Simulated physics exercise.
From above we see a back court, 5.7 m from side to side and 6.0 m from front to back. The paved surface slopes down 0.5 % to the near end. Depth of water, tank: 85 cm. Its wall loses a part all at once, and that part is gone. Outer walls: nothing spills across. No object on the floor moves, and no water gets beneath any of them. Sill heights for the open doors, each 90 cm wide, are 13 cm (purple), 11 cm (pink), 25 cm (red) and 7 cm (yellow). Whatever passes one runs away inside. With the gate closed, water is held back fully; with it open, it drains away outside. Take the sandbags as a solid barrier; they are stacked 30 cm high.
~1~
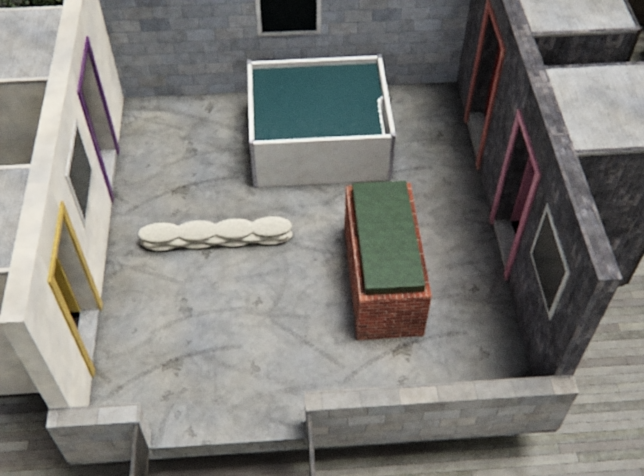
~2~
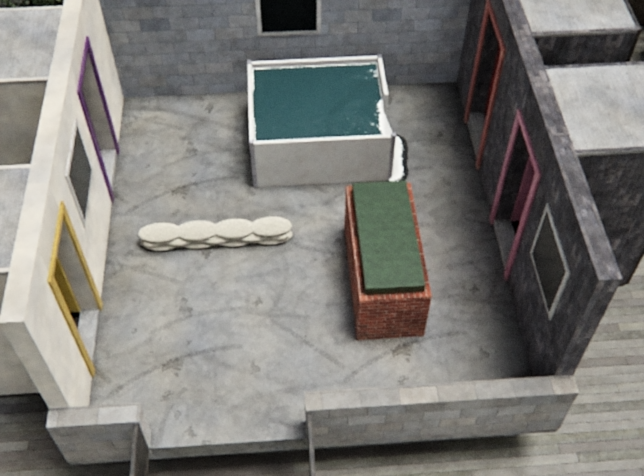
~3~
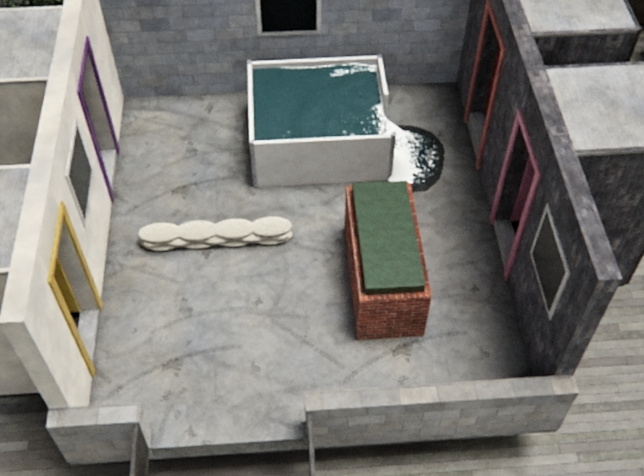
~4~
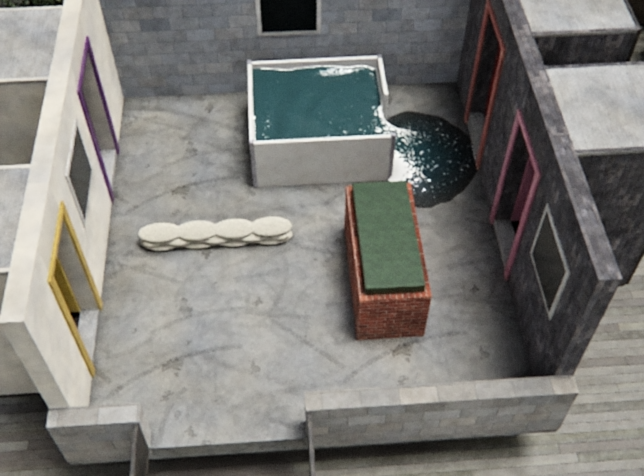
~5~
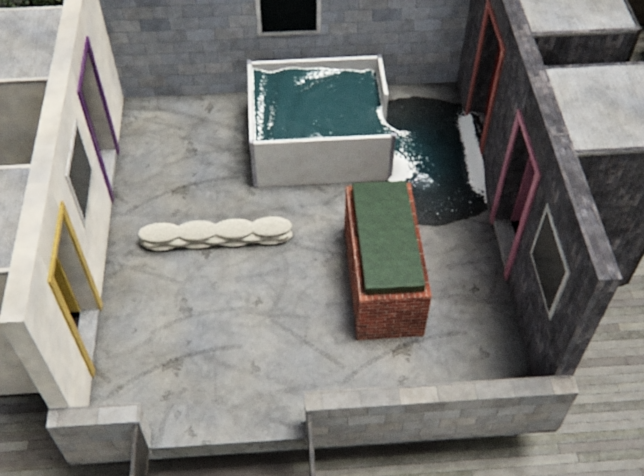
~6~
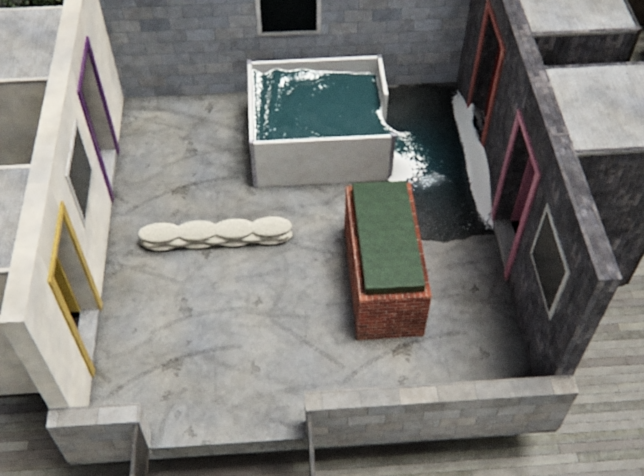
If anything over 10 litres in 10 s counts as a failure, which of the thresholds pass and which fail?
The purple door passes. The pink door fails. The red door fails. The yellow door fails.
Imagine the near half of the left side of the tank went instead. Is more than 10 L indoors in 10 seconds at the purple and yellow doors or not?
At purple the amount is higher than the mark, while at yellow it is beneath the mark.
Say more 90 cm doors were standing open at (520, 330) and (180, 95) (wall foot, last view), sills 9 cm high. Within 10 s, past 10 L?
Well, the first is beyond the mark and the second is shy of the mark.
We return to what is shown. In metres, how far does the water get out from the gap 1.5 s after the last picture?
That works out near 4.6 m.
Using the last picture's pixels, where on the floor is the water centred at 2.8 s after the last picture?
Around (374, 185) in the last picture.
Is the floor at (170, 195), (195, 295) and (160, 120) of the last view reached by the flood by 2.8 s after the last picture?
Point 1: Unreached; point 2: Unreached; point 3: Reached.
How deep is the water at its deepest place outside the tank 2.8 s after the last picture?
Around 34 centimetres.
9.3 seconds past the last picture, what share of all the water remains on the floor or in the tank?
Close to 84 in a hundred remains.
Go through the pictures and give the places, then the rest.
The first frame shows the tank at (319, 102) is whole and still, 85 cm deep.
In the second frame, water pours out at (385, 144) and has run 0.5 m, to a hidden place; typically 7 cm deep outside, 85 cm at the tank's back.
In the third frame, the front is at (435, 143), 0.9 m from the gap at (385, 145); 0.8 m2 of floor is under water; 85 cm left at the back of the tank.
In the fourth frame, water pours out at (385, 146) and has run 1.4 m, to (474, 163); typically 8 cm deep outside, 83 cm at the tank's back.
In the fifth frame, water pours out at (385, 146) and has run 1.8 m, to (484, 204); typically 7 cm deep outside, 75 cm at the tank's back.
In the sixth frame, water pours out at (385, 146) and has run 2.1 m, to (491, 229); typically 7 cm deep outside, 71 cm at the tank's back.
Then, 0.7 s after the last picture water covers 20 % of the floor and is deepest (52 cm) near (472, 155); purple door not reached, pink door 19 cm at the sill, 1 L in, red door 48 cm at the sill, 76 L in, yellow door not reached.
Then, 1.5 s after the last picture water covers 30 % of the floor and is deepest (41 cm) near (454, 86); purple door not reached, pink door 16 cm at the sill, 14 L in, red door 38 cm at the sill, 172 L in, yellow door not reached.
Then, 2.8 s after the last picture water covers 50 % of the floor and is deepest (34 cm) near (472, 155); purple door not reached, pink door 13 cm at the sill, 23 L in, red door 29 cm at the sill, 218 L in, yellow door not reached.
Then, 5.3 s after the last picture water covers 80 % of the floor and is deepest (21 cm) near (474, 163); purple door 6 cm at the sill, 0 L in, pink door 10 cm at the sill, 26 L in, red door 17 cm at the sill, 230 L in, yellow door 12 cm at the sill, 7 L in.
Then, 9.3 s after the last picture water covers 95 % of the floor and is deepest (14 cm) near (521, 405); purple door 6 cm at the sill, 0 L in, pink door 6 cm at the sill, 26 L in, red door 10 cm at the sill, 230 L in, yellow door 11 cm at the sill, 67 L in.
